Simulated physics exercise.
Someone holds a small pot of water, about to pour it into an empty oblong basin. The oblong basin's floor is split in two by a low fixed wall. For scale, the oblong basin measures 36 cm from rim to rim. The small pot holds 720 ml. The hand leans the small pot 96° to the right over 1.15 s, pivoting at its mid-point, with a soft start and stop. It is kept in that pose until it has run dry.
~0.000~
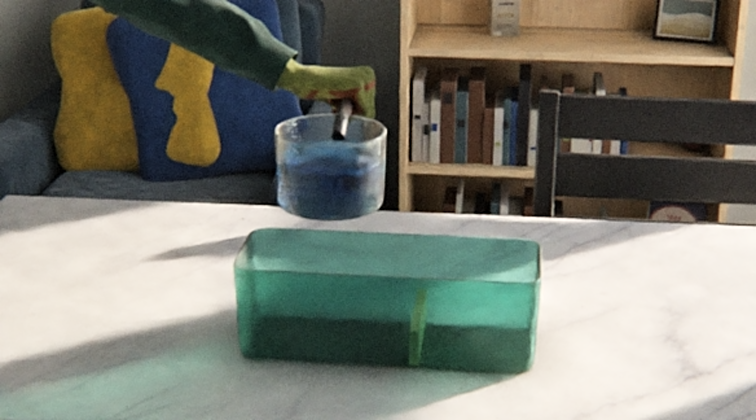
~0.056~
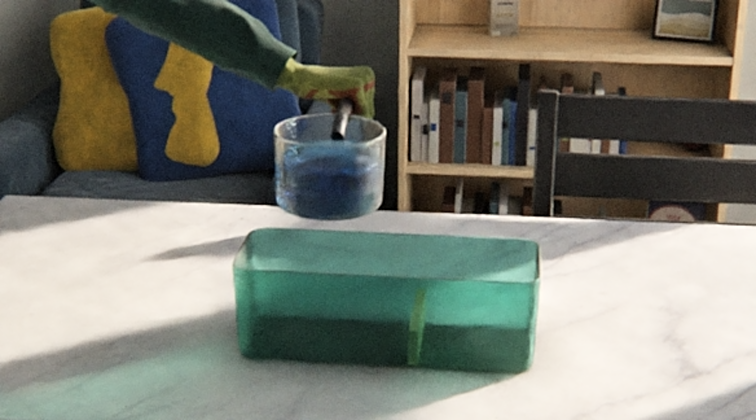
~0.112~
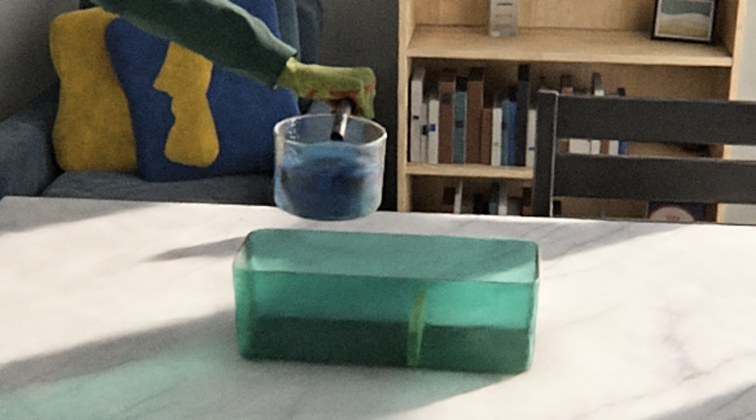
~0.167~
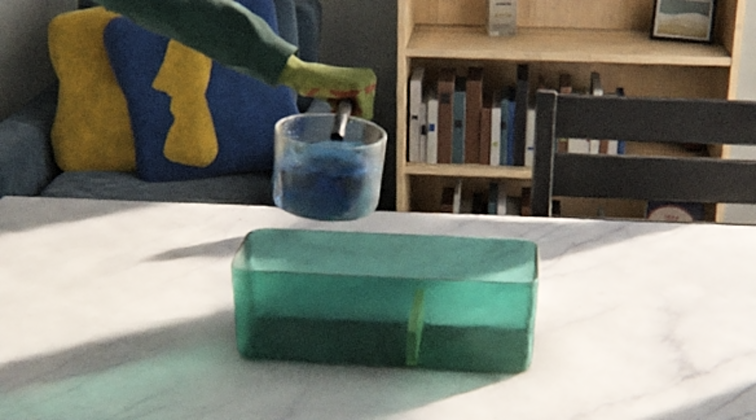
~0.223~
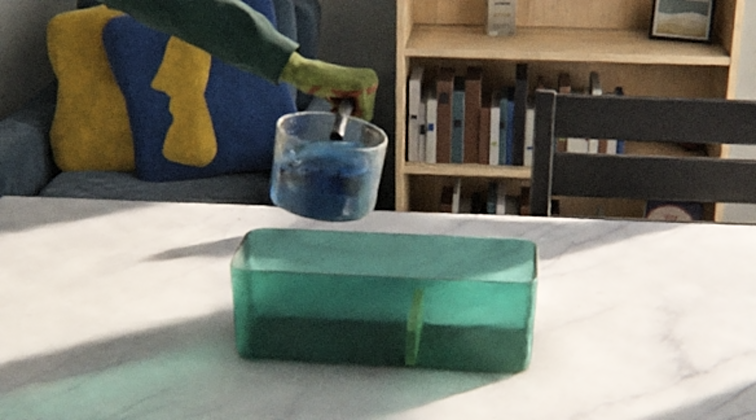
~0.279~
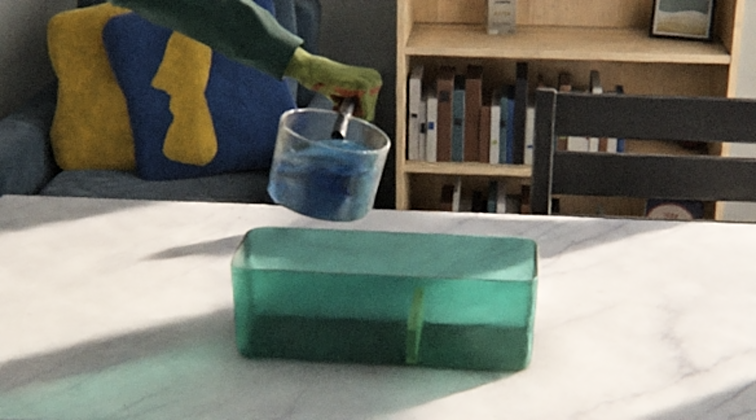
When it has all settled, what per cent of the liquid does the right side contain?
The right side contains about 81 per cent.
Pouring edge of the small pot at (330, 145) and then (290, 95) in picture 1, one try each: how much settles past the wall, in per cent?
I'd say 0 percent on the first go, 5 percent on the next.
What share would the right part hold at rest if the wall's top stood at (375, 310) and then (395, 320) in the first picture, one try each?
95 then 85 %.
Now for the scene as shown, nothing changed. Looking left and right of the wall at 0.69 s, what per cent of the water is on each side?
Left: Around 1. Right: Around 2.
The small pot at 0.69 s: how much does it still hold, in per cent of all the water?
Fraction remaining: Approx. 82 per cent.
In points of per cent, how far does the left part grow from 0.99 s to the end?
Close to 14% of the whole.
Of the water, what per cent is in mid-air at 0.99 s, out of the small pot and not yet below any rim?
14 per cent, roughly.
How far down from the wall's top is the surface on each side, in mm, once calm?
For the left, around 42 mm; for the right, around 12 mm.
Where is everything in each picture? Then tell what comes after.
In the first picture, it leans 0°; its right rim is at (384, 134); the water meets the walls at (281, 153) and (382, 157); the oblong basin's rim runs from (243, 249) to (540, 263); the wall's top is at (418, 310).
In the second picture, it leans 1°; its right rim is at (384, 134); the water meets the walls at (280, 153) and (382, 157).
In the third picture, it leans 2°; its right rim is at (384, 136); the water meets the walls at (279, 153) and (382, 157).
In the fourth picture, it leans 5°; its right rim is at (385, 139); the water meets the walls at (278, 153) and (381, 157).
In the fifth picture, it leans 9°; its right rim is at (386, 142); the water meets the walls at (277, 153) and (381, 157).
In the sixth picture, it leans 13°; its right rim is at (388, 146); the water meets the walls at (278, 153) and (383, 157).
After 0.69 s the tilt is 63° and 82 per cent is still to pour, 1 is left of the wall and 2 right of it.
After 0.99 s the tilt is 92° and 28 per cent is still to pour, 5 is left of the wall and 54 right of it.
After 1.31 s the tilt is 96° and 6 per cent is still to pour, 13 is left of the wall and 78 right of it.
After 1.65 s the tilt is 96° and 1 per cent is still to pour, 18 is left of the wall and 81 right of it.
In the end 19 per cent lies left of the wall, 81 right of it and 0 outside.
